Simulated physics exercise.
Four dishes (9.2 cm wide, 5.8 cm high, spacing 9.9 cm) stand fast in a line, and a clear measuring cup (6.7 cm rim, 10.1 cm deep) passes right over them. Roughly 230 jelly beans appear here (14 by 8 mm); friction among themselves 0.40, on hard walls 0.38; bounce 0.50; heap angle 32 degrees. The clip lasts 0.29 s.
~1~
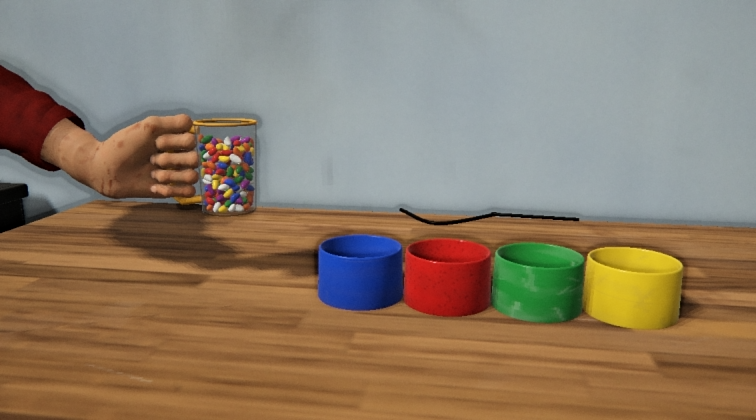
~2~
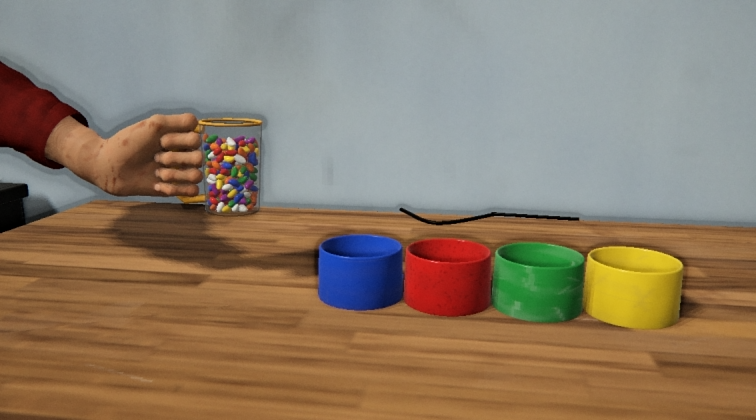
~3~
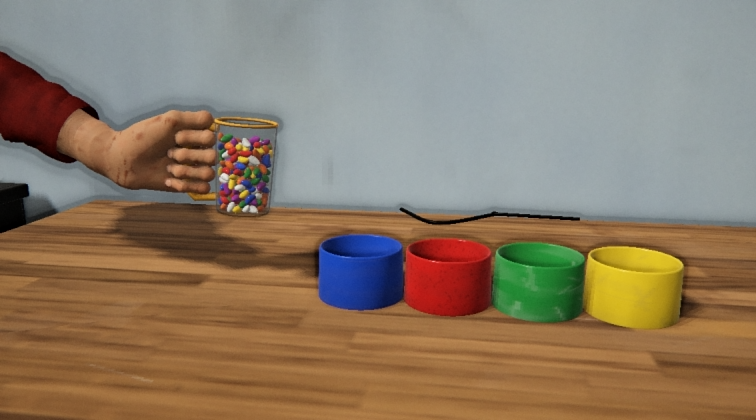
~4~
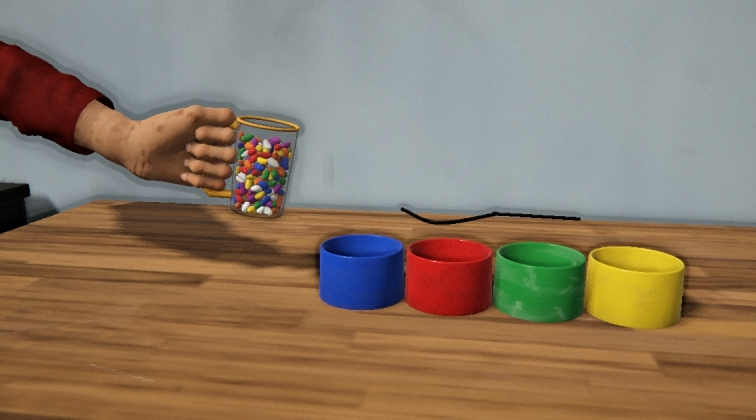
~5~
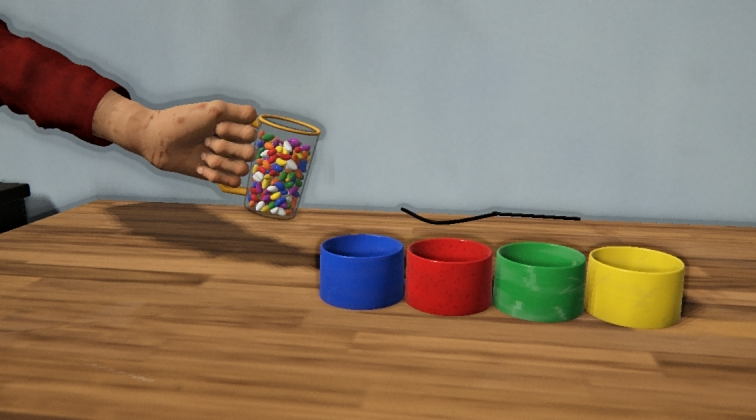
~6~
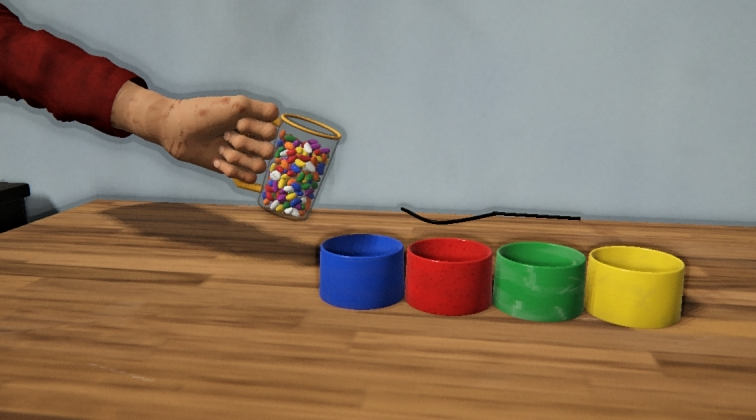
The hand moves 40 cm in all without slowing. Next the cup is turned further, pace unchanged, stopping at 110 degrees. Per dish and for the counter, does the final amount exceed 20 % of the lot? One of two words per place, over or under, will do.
Red - under, blue - under, green - under, yellow - over, counter - under.
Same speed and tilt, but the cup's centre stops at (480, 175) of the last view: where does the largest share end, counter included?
Most of it ends up at green.
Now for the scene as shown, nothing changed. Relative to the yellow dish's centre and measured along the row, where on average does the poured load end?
Some 2 cm in the +x direction.
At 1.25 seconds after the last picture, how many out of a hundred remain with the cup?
Around 30 in a hundred.
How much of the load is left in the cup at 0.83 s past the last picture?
About 100 per cent.
Then, 0.50 s after the last picture, tilt 63 degrees; cup holds 100 %.
Then, 0.83 s after the last picture, tilt 92 degrees; cup holds 100 %.
Then, 1.25 s after the last picture, tilt 110 degrees; cup holds 30 %, yellow 65 %.
In the end, red 0 %, blue 0 %, green 0 %, yellow 95 %, counter 5 %.
